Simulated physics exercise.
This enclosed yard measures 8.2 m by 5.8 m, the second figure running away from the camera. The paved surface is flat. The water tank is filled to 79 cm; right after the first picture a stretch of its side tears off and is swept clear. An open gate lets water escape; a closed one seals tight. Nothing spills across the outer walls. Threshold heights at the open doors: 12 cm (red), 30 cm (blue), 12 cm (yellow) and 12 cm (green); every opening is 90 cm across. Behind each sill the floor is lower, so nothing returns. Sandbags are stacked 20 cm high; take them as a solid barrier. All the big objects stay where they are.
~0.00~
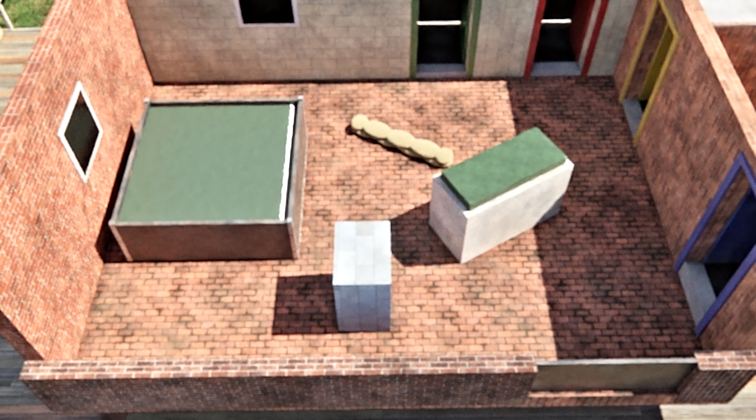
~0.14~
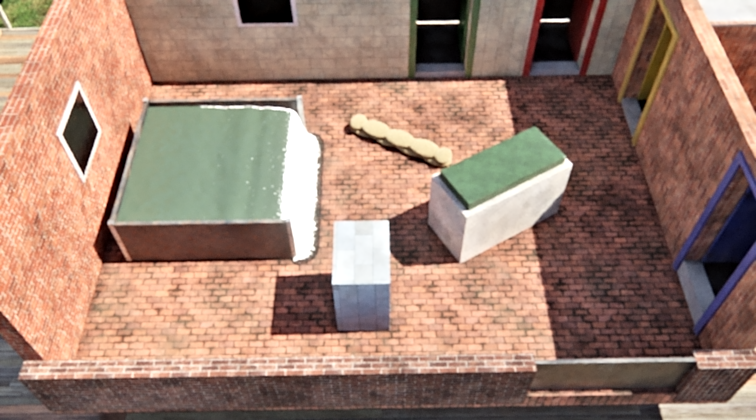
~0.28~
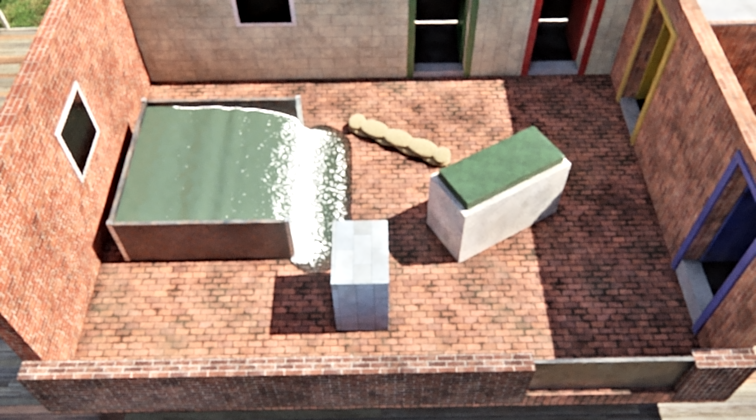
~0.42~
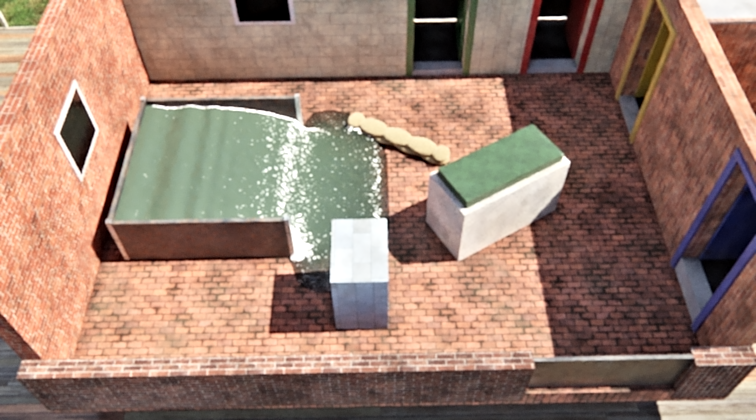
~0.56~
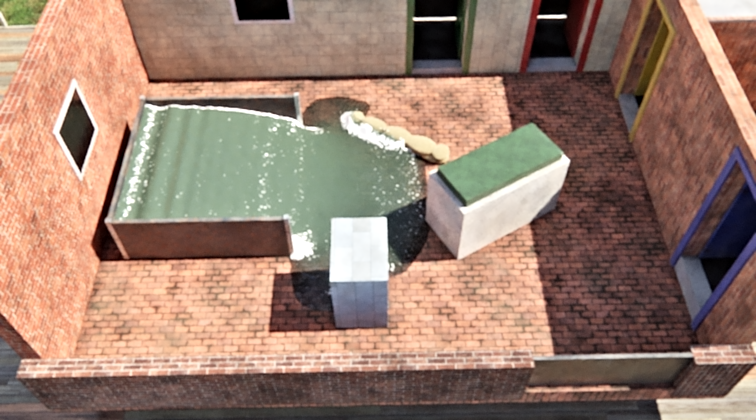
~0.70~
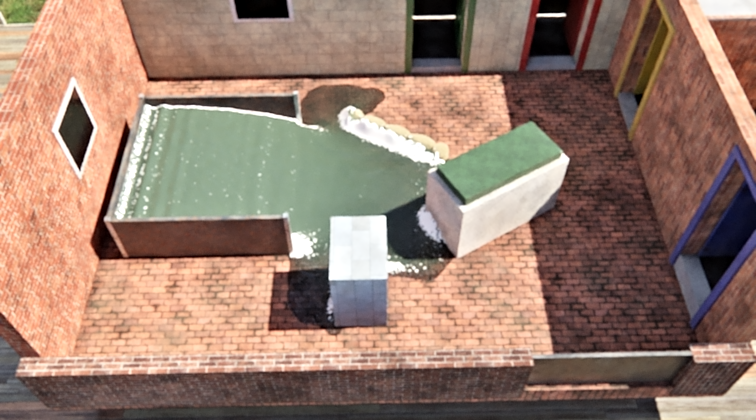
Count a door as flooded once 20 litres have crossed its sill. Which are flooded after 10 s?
Door by door: At the red door it exceeds the limit; at the blue door it does not reach the limit; at the yellow door it goes over the limit; at the green door it does not reach the limit.
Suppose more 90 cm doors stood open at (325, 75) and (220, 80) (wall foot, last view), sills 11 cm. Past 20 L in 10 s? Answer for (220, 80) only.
There: Not over.
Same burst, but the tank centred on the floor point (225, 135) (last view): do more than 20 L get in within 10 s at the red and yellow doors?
Then: Red above, yellow past it.
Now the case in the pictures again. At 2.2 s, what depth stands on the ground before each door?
Depths in cm: Red 19, blue 0, yellow 20, green 8.
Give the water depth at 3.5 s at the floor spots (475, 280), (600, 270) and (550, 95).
In that order: 5, 1 and 10 cm.
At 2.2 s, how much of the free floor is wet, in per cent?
About 65 per cent.
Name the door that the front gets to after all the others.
The blue one.
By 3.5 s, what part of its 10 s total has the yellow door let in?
About 50 per cent.
After 1.4 s water covers 35 % of the floor and is deepest (58 cm) near (476, 189); red door not reached, blue door not reached, yellow door not reached, green door 2 cm at the sill, 0 L in.
After 2.2 s water covers 65 % of the floor and is deepest (48 cm) near (407, 190); red door 19 cm at the sill, 1 L in, blue door not reached, yellow door 20 cm at the sill, 1 L in, green door 8 cm at the sill, 0 L in.
After 3.5 s water covers 70 % of the floor and is deepest (39 cm) near (601, 70); red door 27 cm at the sill, 108 L in, blue door 14 cm at the sill, 0 L in, yellow door 27 cm at the sill, 66 L in, green door 9 cm at the sill, 0 L in.
After 6.0 s water covers 95 % of the floor and is deepest (20 cm) near (66, 382); red door 14 cm at the sill, 195 L in, blue door 13 cm at the sill, 0 L in, yellow door 12 cm at the sill, 134 L in, green door 10 cm at the sill, 3 L in.
After 10.0 s water covers 95 % of the floor and is deepest (17 cm) near (150, 79); red door 10 cm at the sill, 205 L in, blue door 9 cm at the sill, 0 L in, yellow door 11 cm at the sill, 136 L in, green door 8 cm at the sill, 5 L in.
